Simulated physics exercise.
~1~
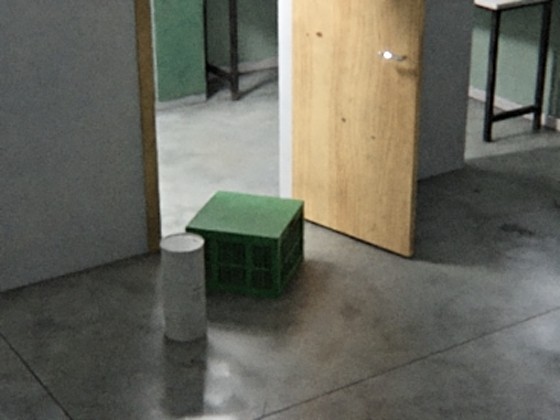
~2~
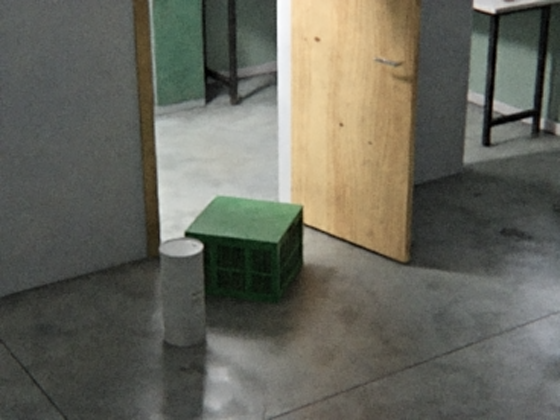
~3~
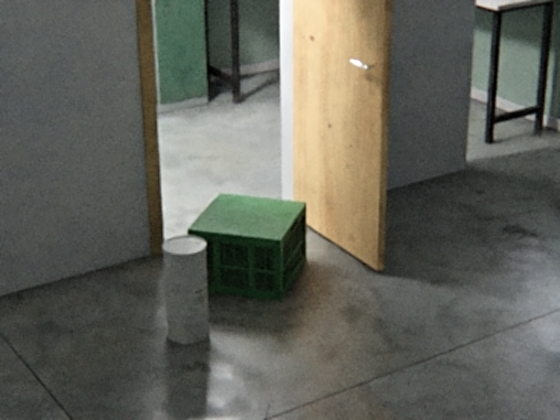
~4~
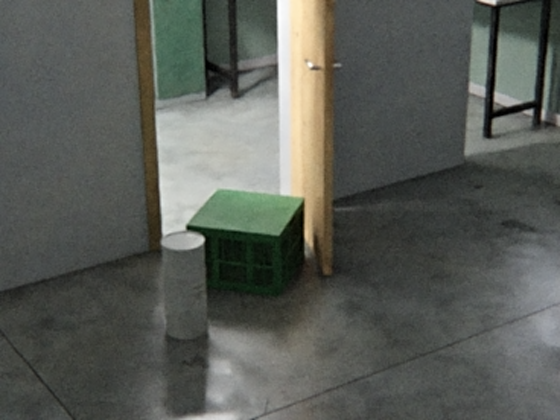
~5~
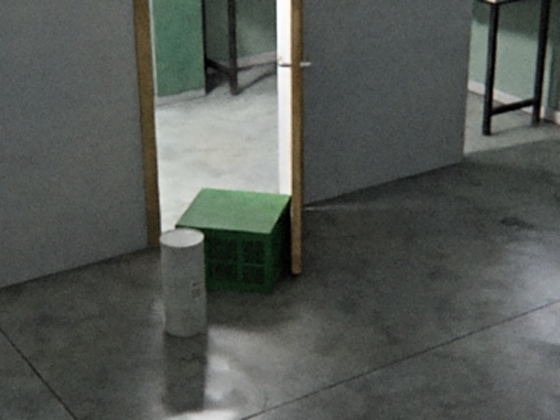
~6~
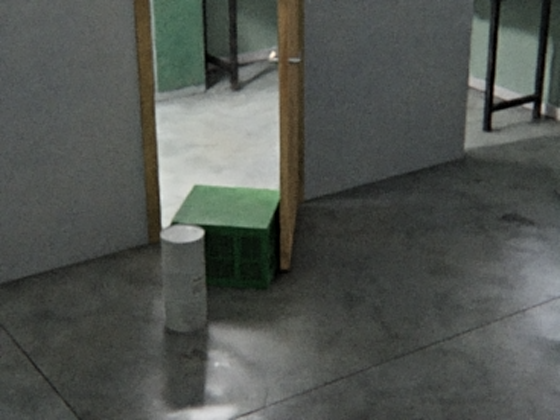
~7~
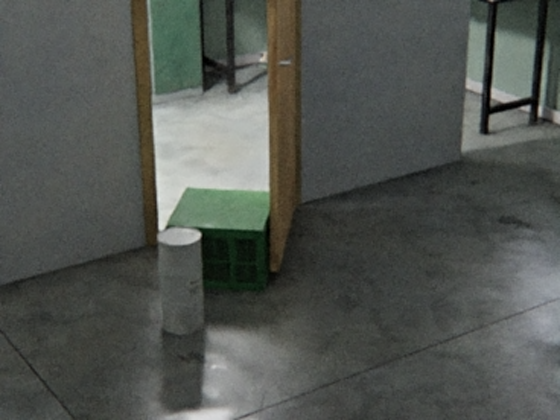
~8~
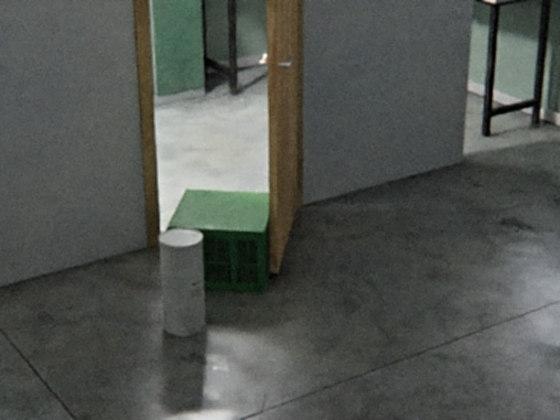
A wooden door swung partway closed in a room with a gray floor, met a green crate in the doorway and nudged it a little to the left, then stopped against it still half open, while a white canister stood unmoved nearby.
